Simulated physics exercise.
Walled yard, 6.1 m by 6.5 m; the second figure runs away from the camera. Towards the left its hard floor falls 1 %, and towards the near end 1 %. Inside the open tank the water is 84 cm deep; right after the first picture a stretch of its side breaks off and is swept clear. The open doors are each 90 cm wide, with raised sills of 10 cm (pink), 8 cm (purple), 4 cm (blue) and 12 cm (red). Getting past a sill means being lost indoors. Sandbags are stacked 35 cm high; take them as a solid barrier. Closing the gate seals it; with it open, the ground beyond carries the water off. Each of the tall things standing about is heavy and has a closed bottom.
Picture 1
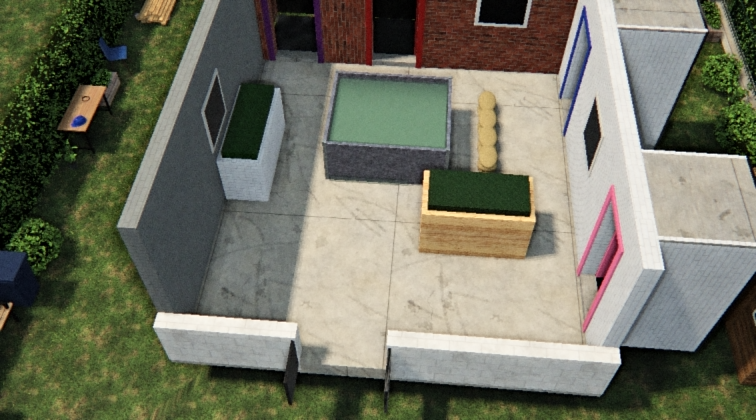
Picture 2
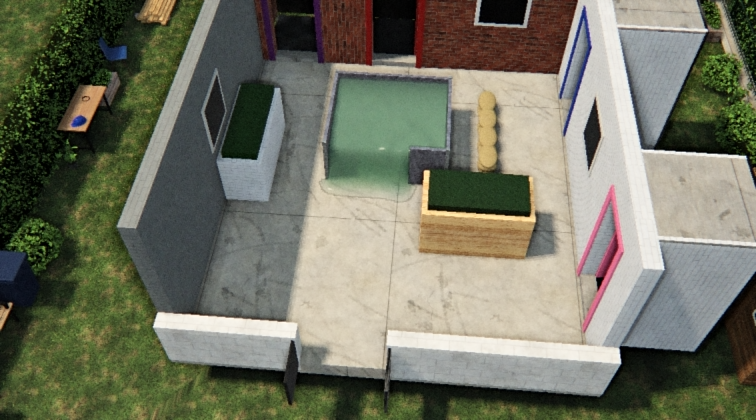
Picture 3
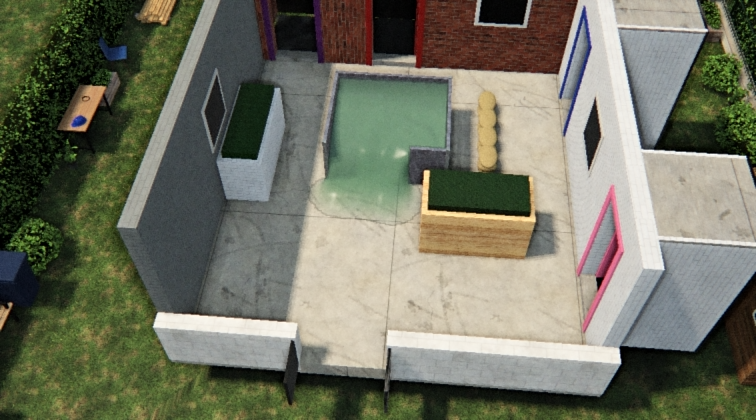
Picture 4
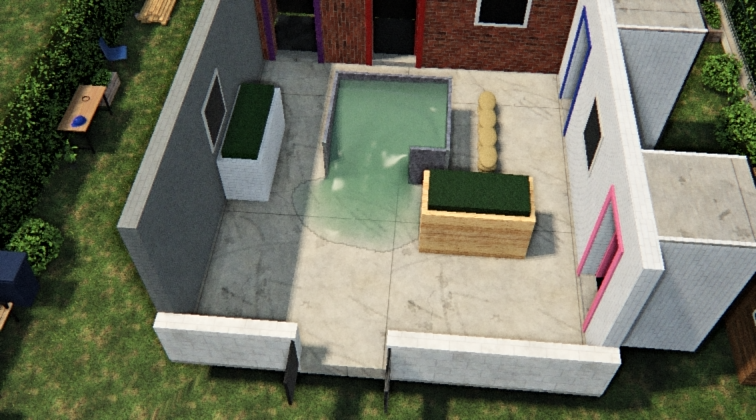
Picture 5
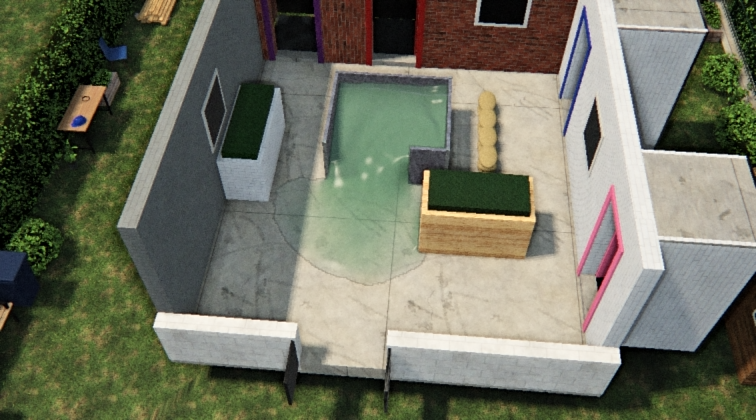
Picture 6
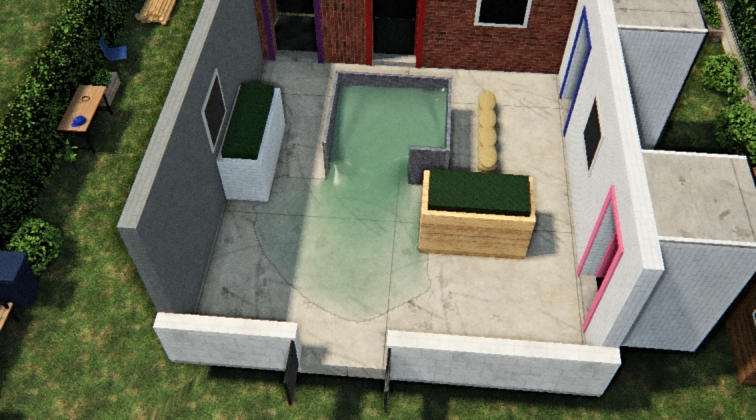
Greenish water poured out of a square stone tank in a walled yard after part of its front side vanished, then spread in a widening, rounded sheet across the pale floor toward the near wall.
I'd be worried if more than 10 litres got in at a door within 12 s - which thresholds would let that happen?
Pink door: Limit not crossed. Purple door: Limit not crossed. Blue door: Limit not crossed. Red door: Limit not crossed.
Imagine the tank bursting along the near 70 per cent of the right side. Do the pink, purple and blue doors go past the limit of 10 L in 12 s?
In that case, pink door: Less than that, purple door: More than that, blue door: More than that.
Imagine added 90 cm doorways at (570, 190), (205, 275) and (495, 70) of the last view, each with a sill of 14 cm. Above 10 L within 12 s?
Taking them in order, the first gets too little, the second enough and the third too little.
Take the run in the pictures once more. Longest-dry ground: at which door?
Answer: The red door.
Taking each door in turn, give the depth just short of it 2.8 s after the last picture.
Centimetres: Pink 10 / purple 0 / blue 0 / red 0.
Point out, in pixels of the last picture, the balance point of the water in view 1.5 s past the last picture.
Balance point at about (353, 219).
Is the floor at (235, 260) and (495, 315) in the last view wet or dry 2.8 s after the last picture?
I'd say drenched, then drenched.
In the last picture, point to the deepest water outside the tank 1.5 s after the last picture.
About (187, 339).
Then, 0.7 s after the last picture water covers 40 % of the floor and is deepest (39 cm) near (350, 185); pink door not reached, purple door not reached, blue door not reached, red door not reached.
Then, 1.5 s after the last picture water covers 40 % of the floor and is deepest (49 cm) near (187, 339); pink door not reached, purple door not reached, blue door not reached, red door not reached.
Then, 2.8 s after the last picture water covers 45 % of the floor and is deepest (26 cm) near (374, 353); pink door 10 cm at the sill, 0 L in, purple door not reached, blue door not reached, red door not reached.
Then, 6.3 s after the last picture water covers 75 % of the floor and is deepest (14 cm) near (187, 339); pink door 9 cm at the sill, 1 L in, purple door 2 cm at the sill, 0 L in, blue door 2 cm at the sill, 0 L in, red door not reached.
Then, 11.3 s after the last picture water covers 90 % of the floor and is deepest (10 cm) near (245, 344); pink door 5 cm at the sill, 2 L in, purple door 4 cm at the sill, 0 L in, blue door 5 cm at the sill, 1 L in, red door 2 cm at the sill, 0 L in.
